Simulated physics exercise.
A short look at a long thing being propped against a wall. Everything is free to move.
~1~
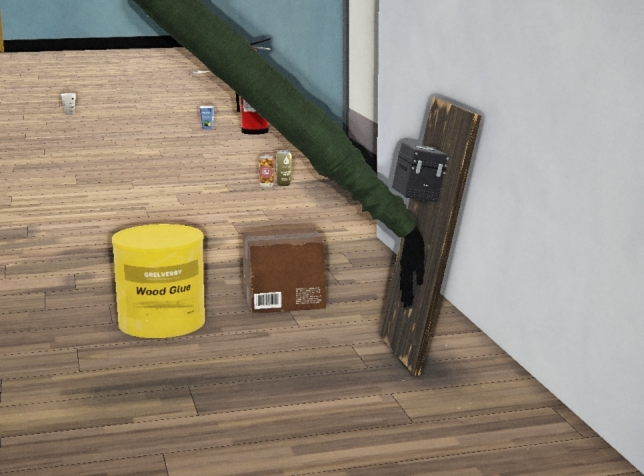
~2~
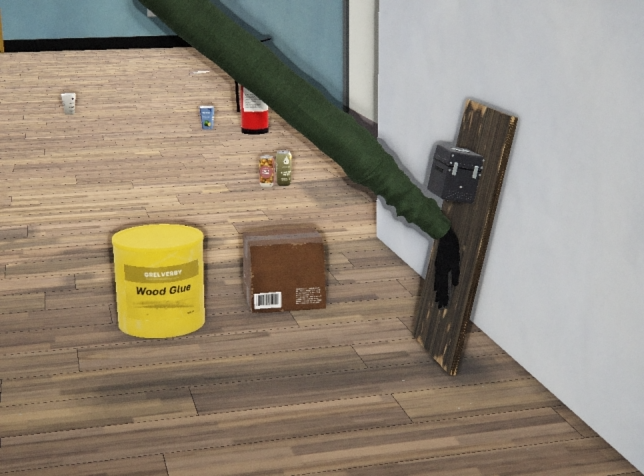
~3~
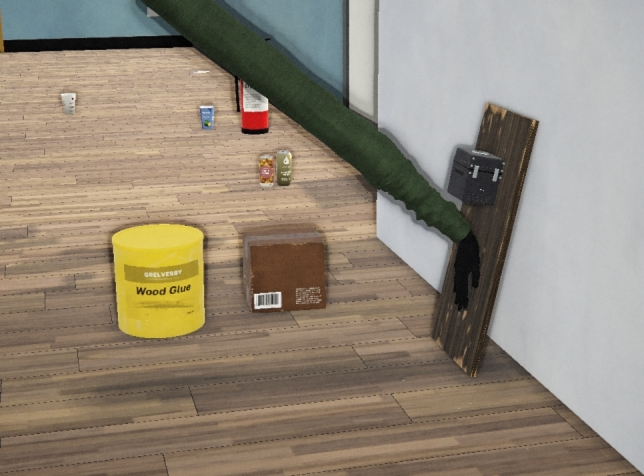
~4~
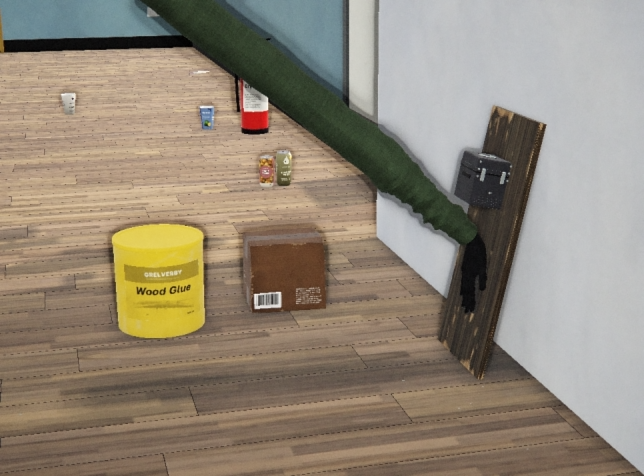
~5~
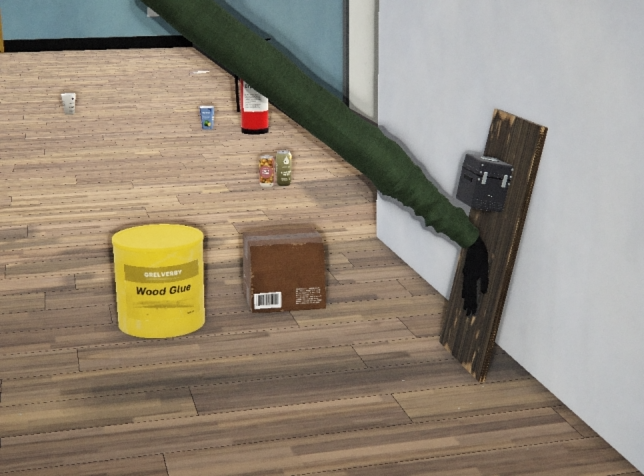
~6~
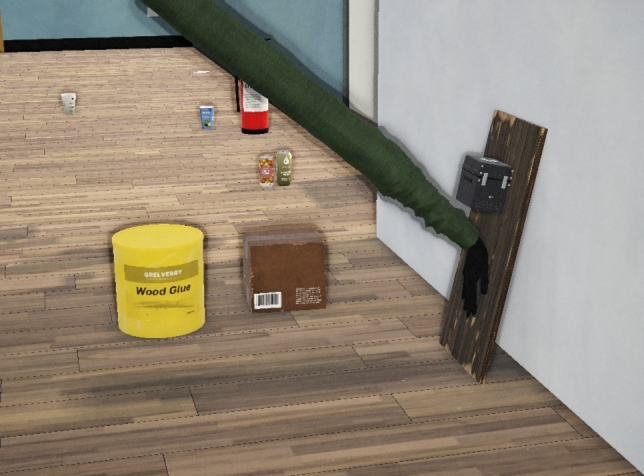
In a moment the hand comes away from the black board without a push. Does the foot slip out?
As it turns out, it remains leaning.
Then, 0.20 s after the last picture, nothing has stirred.
Then, 0.60 s after the last picture, black board resting near (490, 244).
At rest, all 3 in place. Seen from the same camera at the end, black board near (490, 244). The board stays up.
